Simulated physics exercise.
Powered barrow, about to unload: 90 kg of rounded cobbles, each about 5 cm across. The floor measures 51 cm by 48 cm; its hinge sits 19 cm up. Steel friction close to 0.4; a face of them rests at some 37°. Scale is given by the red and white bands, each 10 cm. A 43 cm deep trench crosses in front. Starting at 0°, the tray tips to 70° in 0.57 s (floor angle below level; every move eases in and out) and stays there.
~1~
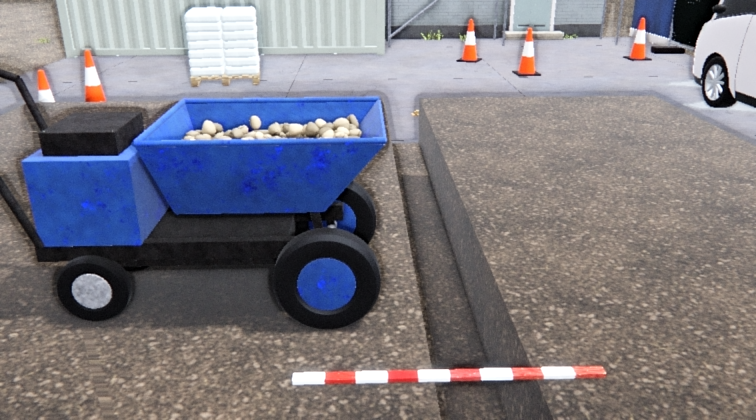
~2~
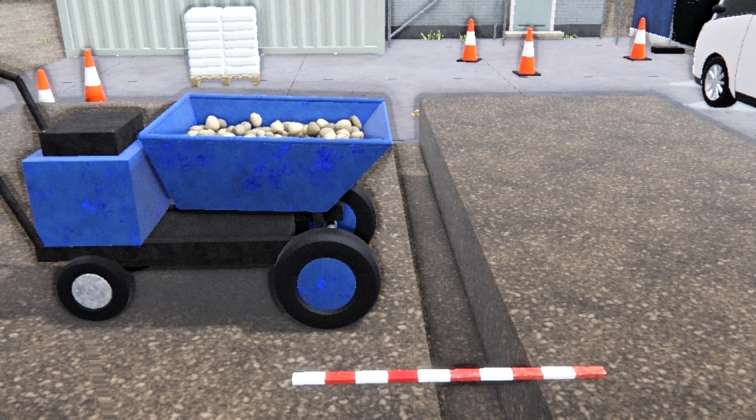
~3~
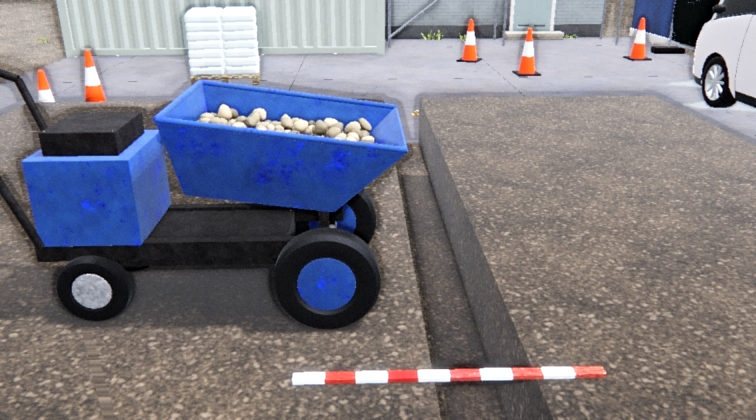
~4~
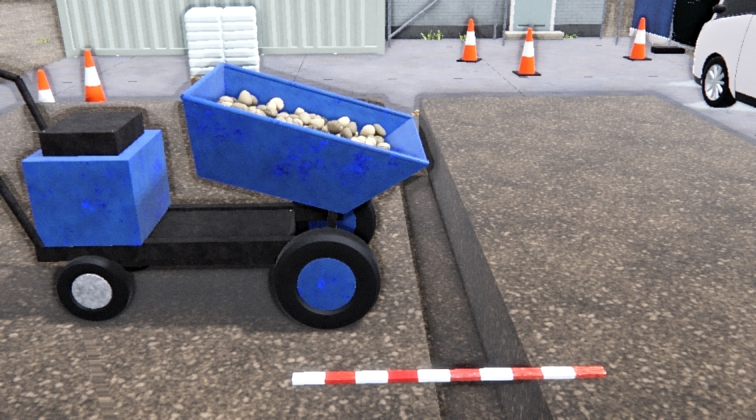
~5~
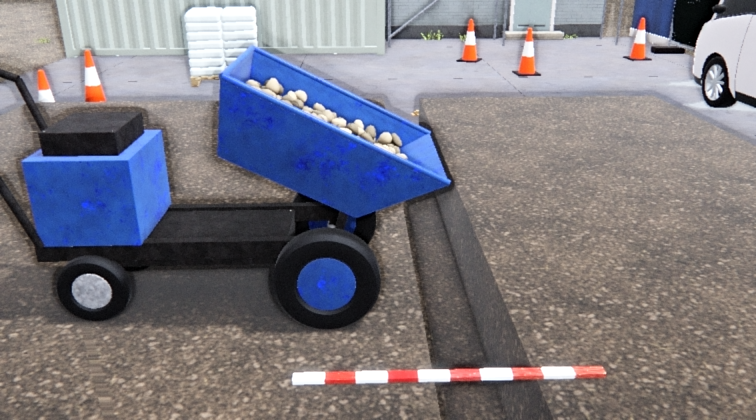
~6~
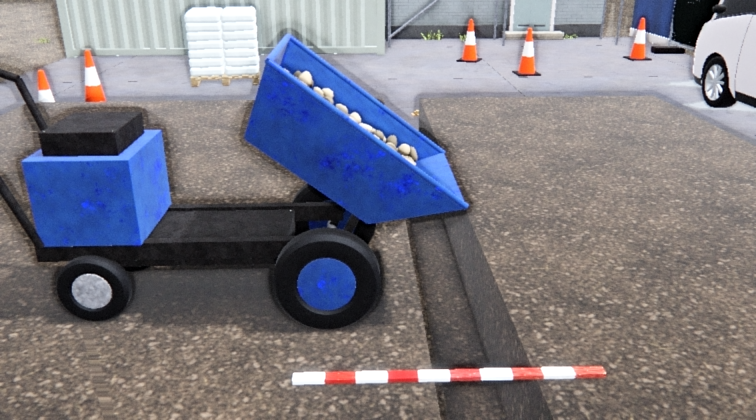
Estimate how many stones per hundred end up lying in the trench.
26 %.
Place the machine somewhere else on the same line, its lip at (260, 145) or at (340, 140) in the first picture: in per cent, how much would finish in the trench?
Near 80 then near 60 percent.
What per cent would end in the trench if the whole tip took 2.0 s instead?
With that timing, about 55 per cent.
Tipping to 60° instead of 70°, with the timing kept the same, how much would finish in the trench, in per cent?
I'd guess some 30 in a hundred.
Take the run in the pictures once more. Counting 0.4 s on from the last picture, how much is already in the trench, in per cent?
Roughly 5 percent of the load.
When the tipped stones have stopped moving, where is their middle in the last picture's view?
Their centre sits close to (547, 281).
Then, 0.1 s after the last picture the floor is at 59°, 100 % in the tray; the foremost stones are at (453, 213).
Then, 0.4 s after the last picture the floor is at 70°, 78 % in the tray, 5 % in the trench, 18 % past the trench; the foremost stones are at (557, 285).
Then, 0.7 s after the last picture the floor is at 70°, 14 % in the tray, 12 % in the trench, 73 % past the trench; the foremost stones are at (728, 282).
Then, 2.7 s after the last picture the floor is at 70°, 0 % in the tray, 26 % in the trench, 74 % past the trench; the foremost stones are past the picture's edge.
